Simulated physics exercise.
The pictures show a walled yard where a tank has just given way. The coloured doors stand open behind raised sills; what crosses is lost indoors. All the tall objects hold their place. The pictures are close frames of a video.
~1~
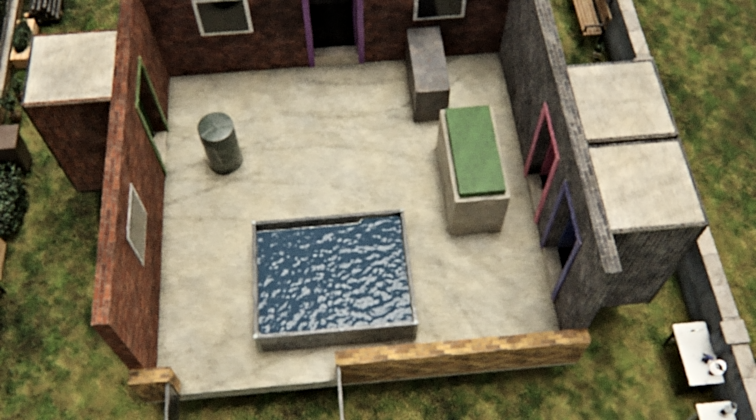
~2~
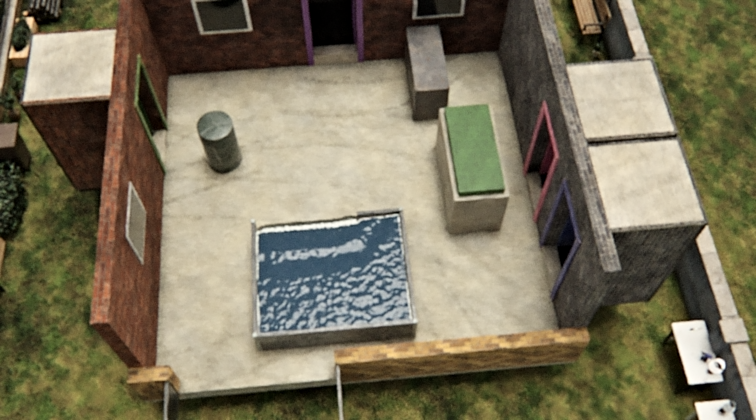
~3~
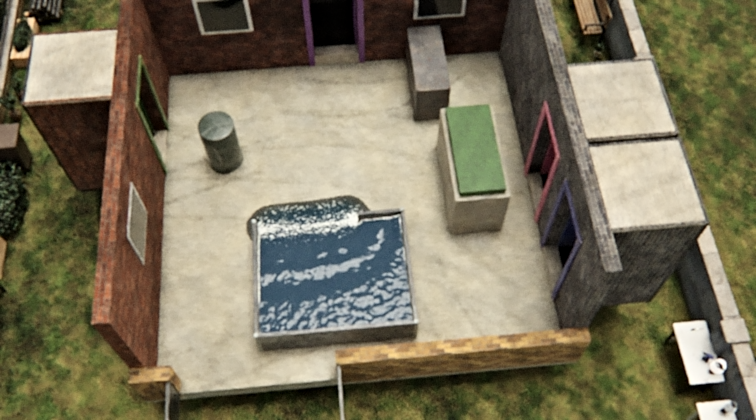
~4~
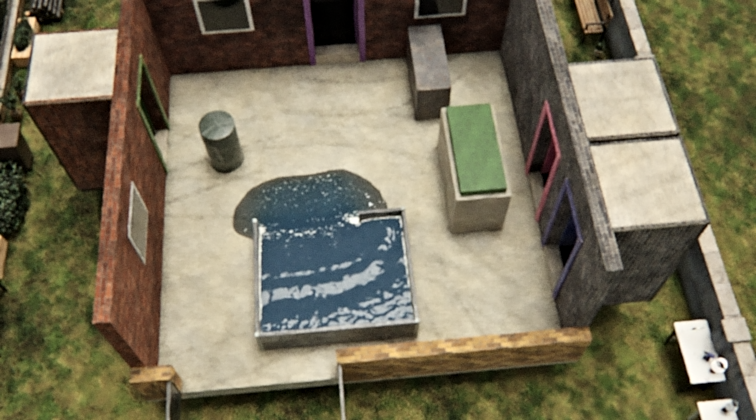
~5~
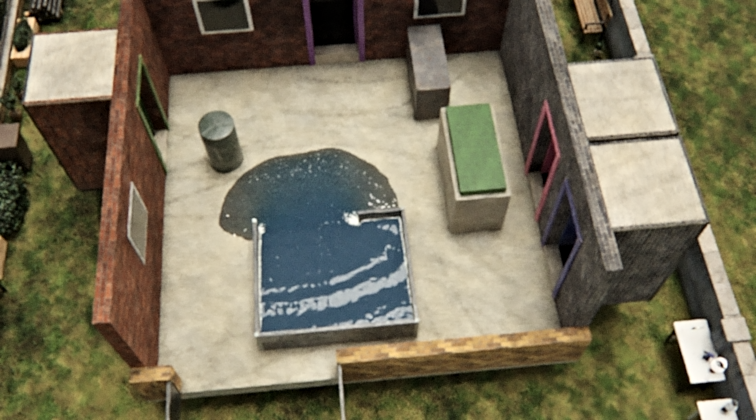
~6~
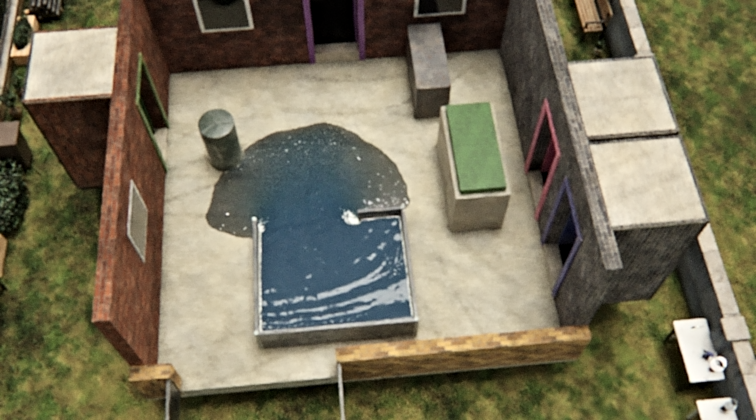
Water pouring from the far side of a rectangular tank and spreading in a widening dark pool across a walled yard's pale floor.
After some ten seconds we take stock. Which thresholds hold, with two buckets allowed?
The pink door admits no more than that; the purple door admits no more than that; the blue door admits no more than that; the green door lets in a lot.
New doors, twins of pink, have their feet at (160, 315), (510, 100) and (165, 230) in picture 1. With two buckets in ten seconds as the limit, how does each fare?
In turn: Is under, holds, takes less.
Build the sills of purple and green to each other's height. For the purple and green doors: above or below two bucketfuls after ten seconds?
Purple goes over, green holds.
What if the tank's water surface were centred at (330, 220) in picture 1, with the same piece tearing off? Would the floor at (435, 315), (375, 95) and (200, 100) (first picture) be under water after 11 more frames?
In that order: Not flooded, awash, under water.
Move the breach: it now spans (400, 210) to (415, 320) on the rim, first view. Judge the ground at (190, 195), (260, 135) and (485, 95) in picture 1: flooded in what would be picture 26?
In that order: Not flooded, dry, covered.
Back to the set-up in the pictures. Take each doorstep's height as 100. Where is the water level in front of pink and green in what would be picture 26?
Near 0 and 240 in a hundred.
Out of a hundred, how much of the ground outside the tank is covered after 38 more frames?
I make it 75 per cent.
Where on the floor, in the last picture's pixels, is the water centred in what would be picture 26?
Close to (300, 175).
A moment on, water covers 35 % of the floor; the pink door not reached, the purple door wet at the sill, nothing in, the blue door not reached, the green door not reached.
Next, water covers 45 % of the floor; the pink door not reached, the purple door wet at the sill, nothing in, the blue door not reached, the green door under two buckets in.
Then, water covers 50 % of the floor; the pink door not reached, the purple door wet at the sill, nothing in, the blue door not reached, the green door over two buckets in.
Later, water covers 75 % of the floor; the pink door not reached, the purple door wet at the sill, nothing in, the blue door not reached, the green door far over two buckets in.
In the end, water covers 95 % of the floor; the pink door wet at the sill, nothing in, the purple door wet at the sill, nothing in, the blue door wet at the sill, nothing in, the green door far over two buckets in.
